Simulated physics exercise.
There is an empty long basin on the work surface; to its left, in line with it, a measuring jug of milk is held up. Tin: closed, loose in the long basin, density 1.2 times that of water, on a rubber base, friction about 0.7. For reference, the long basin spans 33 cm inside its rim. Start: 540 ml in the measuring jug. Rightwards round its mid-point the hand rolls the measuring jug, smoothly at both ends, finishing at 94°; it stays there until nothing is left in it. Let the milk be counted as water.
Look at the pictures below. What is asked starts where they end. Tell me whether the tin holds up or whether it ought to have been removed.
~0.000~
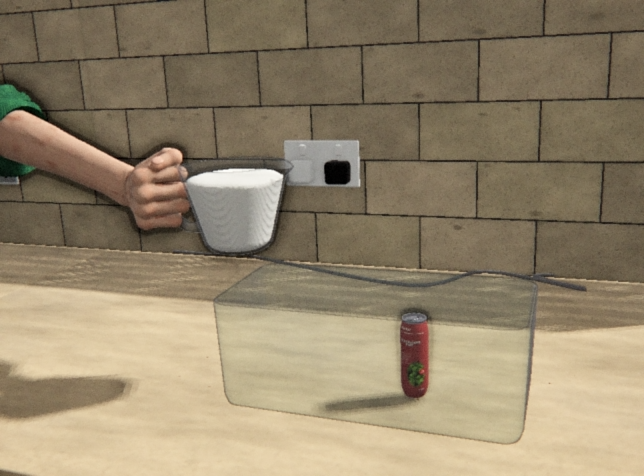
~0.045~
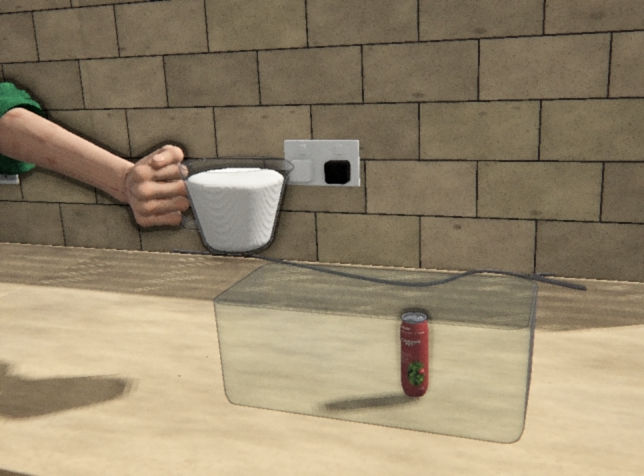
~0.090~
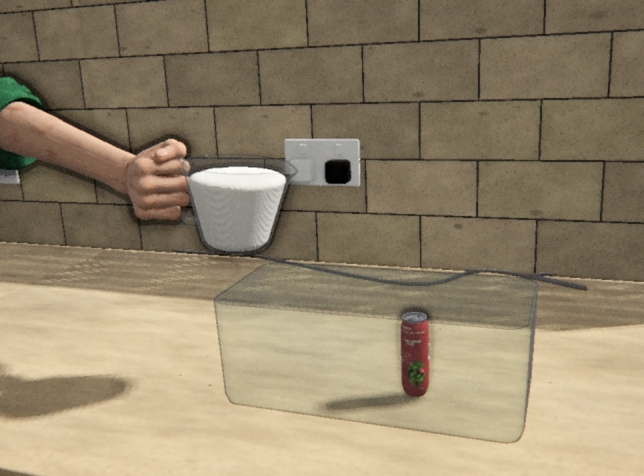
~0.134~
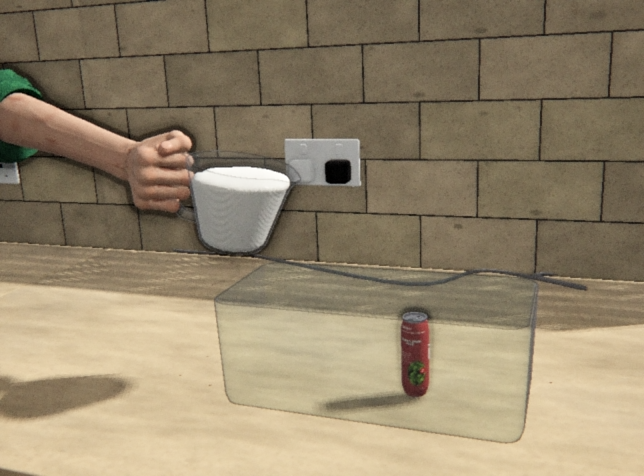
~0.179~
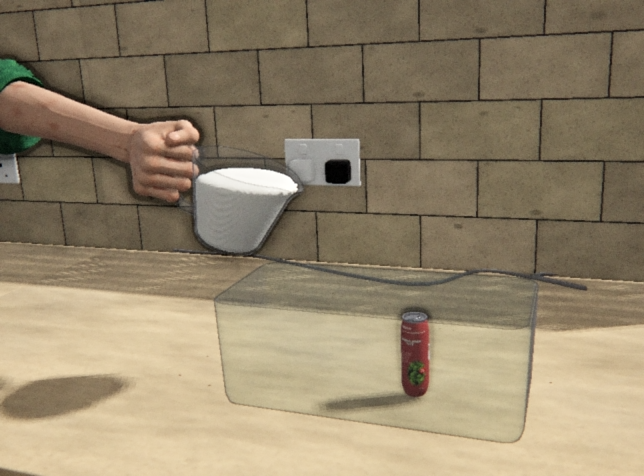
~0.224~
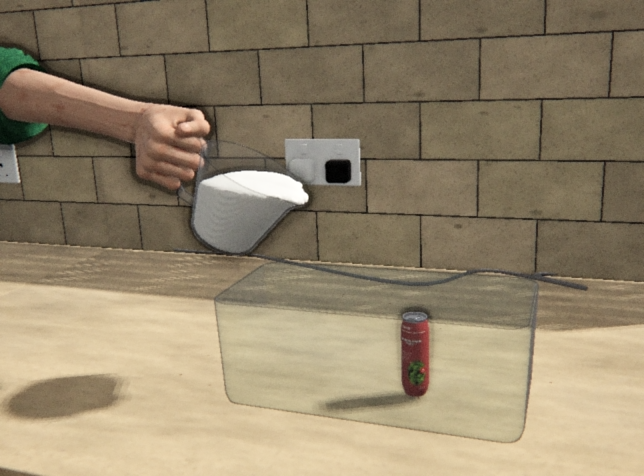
It stays erect.
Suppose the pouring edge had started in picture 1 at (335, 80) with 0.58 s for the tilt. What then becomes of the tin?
Then it tips over.
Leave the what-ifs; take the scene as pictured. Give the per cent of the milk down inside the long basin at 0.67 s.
Near 88 in a hundred.
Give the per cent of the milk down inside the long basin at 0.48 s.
At that time the basin holds about 38 per cent of the liquid.
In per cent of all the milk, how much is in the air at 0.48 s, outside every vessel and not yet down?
It comes to about 20 percent.
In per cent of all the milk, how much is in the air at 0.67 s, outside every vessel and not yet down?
Estimate: Around 5 per cent.
By 0.48 s the tilt is 87° and 41 per cent is still to pour; the tin stands where it began.
By 0.67 s the tilt is 94° and 7 per cent is still to pour; the tin stands where it began.
By 0.87 s the tilt is 94° and 1 per cent is still to pour; the tin stands where it began.
By 1.08 s the tilt is 94° and 0 per cent is still to pour; the tin stands where it began.
At rest the tin stands where it began.
